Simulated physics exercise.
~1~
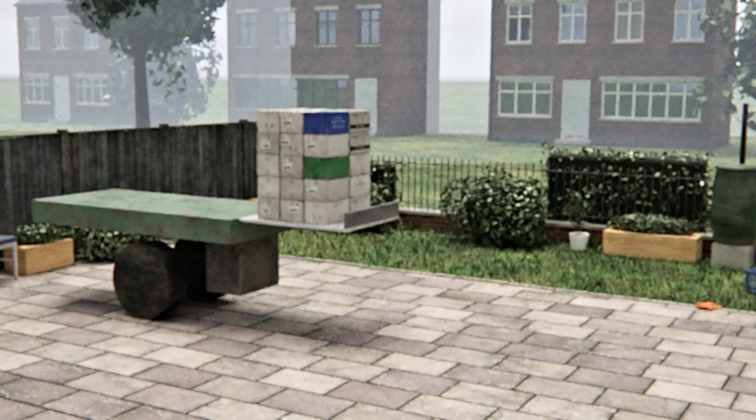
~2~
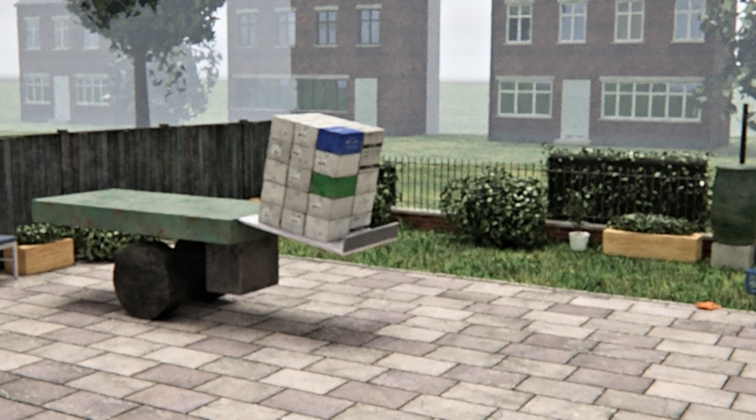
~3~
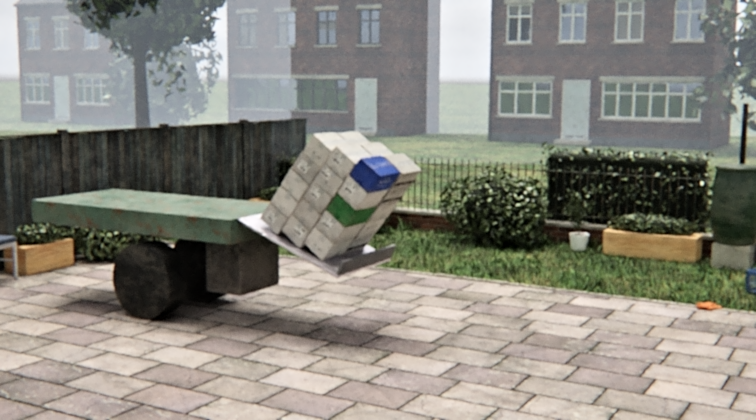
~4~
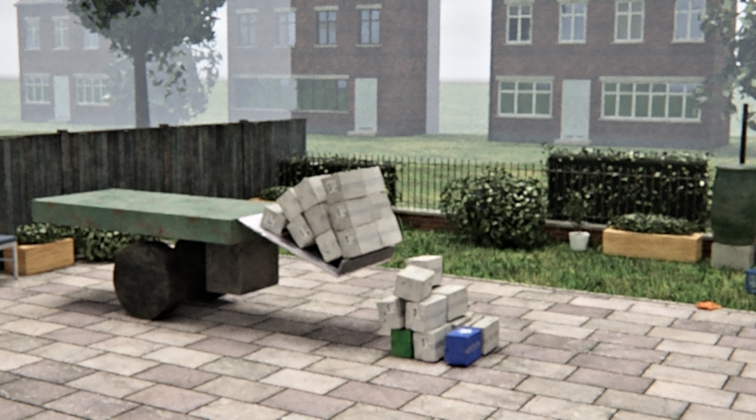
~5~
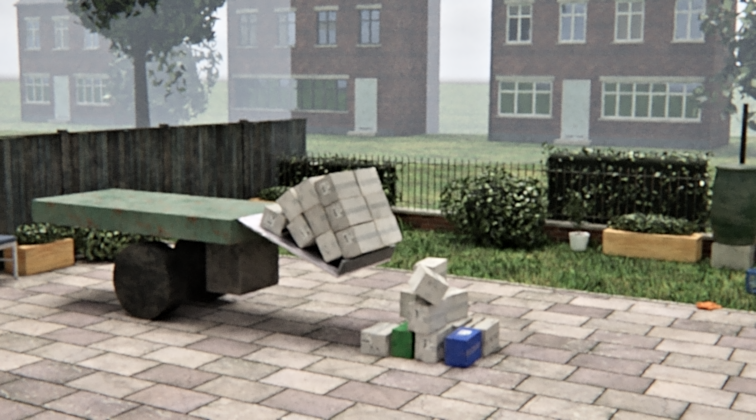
Stacked parcels on a tilting flap leaning and toppling, some tumbling onto the paving with the blue and green ones, others staying.
